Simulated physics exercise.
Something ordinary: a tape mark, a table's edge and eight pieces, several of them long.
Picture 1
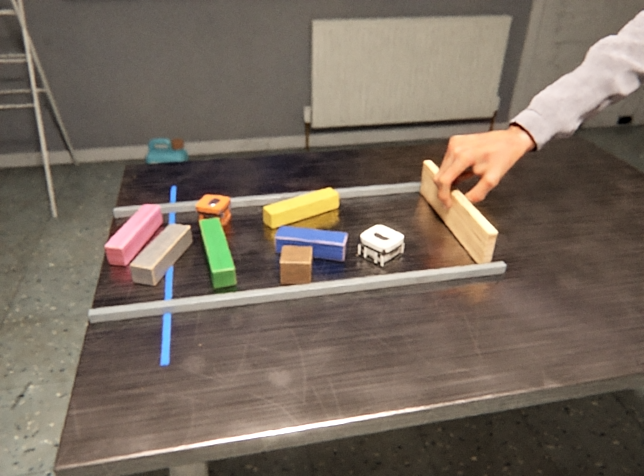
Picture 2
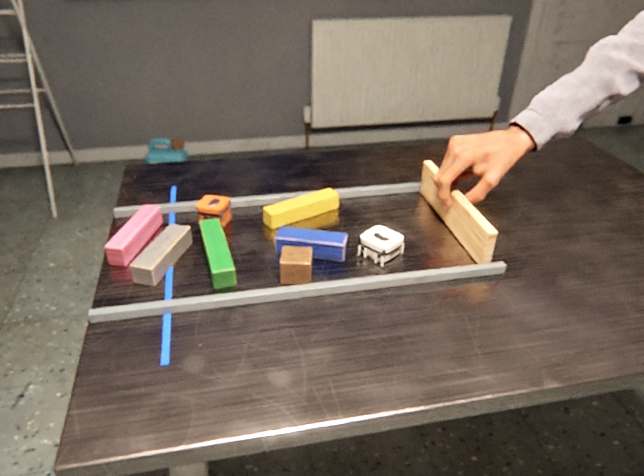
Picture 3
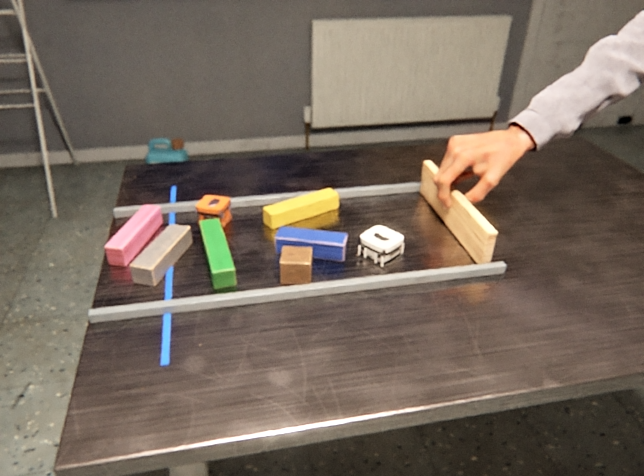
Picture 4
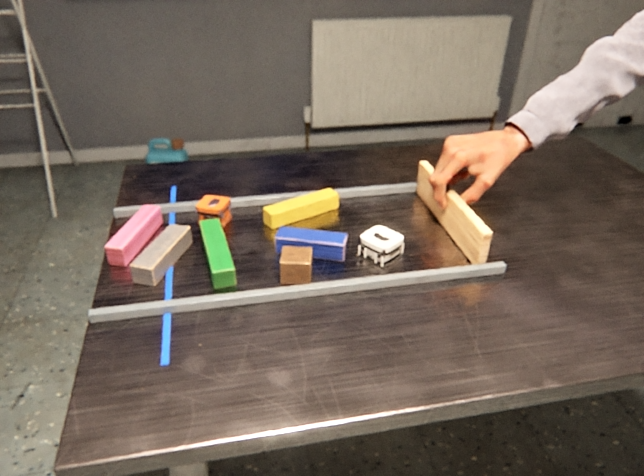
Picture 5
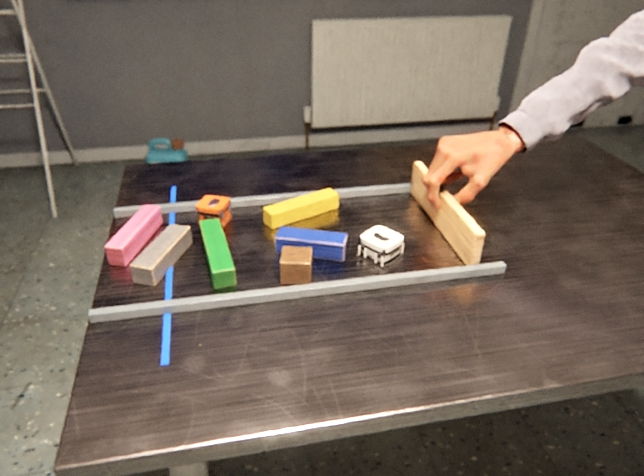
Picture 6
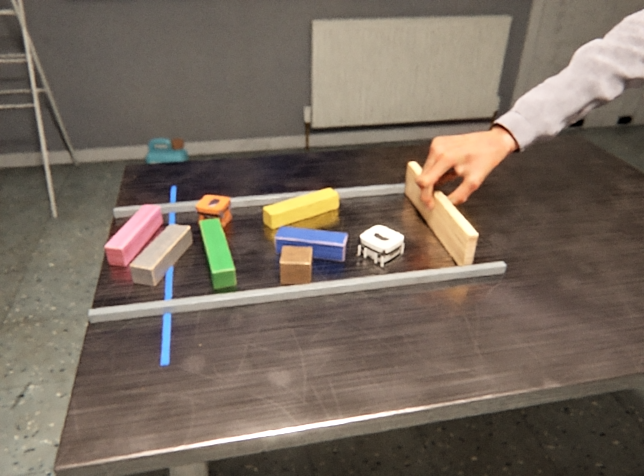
On a dark tabletop, a hand sliding a wooden board slightly left between two rails, the coloured blocks ahead of it staying still.
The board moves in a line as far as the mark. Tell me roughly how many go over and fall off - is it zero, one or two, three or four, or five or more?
Roughly three or four fall off.
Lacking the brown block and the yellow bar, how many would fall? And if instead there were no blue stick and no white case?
Well, the first time you'd get 1, and the next time 2.
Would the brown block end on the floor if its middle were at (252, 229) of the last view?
Lab note: Started there, it remains on top.
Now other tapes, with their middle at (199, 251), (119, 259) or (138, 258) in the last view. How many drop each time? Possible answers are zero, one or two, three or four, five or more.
Falls: Either one or two; more than four; at least five.
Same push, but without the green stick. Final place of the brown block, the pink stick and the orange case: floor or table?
So the brown block keeps its place, the pink stick goes down and the orange case keeps its place.
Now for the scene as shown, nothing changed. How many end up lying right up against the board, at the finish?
The answer is 3.
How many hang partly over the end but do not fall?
The count is 3.
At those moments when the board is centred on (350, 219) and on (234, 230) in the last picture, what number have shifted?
The first count is 3, and then it's 8.
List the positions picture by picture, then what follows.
Pink stick (136, 234); grey bar (163, 253); green stick (217, 251); board (454, 209); tape (170, 254), in the first frame.
Grey bar (163, 253); blue stick (311, 243), in the second frame.
Green stick (217, 251); yellow bar (302, 208), in the third frame.
Pink stick (136, 234); board (449, 210), in the fourth frame.
Grey bar (163, 253); orange case (214, 212), in the fifth frame.
Pink stick (136, 234); grey bar (163, 253); green stick (217, 251); board (436, 211); tape (170, 254), in the sixth frame.
Soon after, none off yet; pink stick at rest near (136, 234); grey bar at rest near (163, 253); green stick at rest near (217, 251).
In the end, the number that fall off is three or four; gone, green stick, grey bar and pink stick.
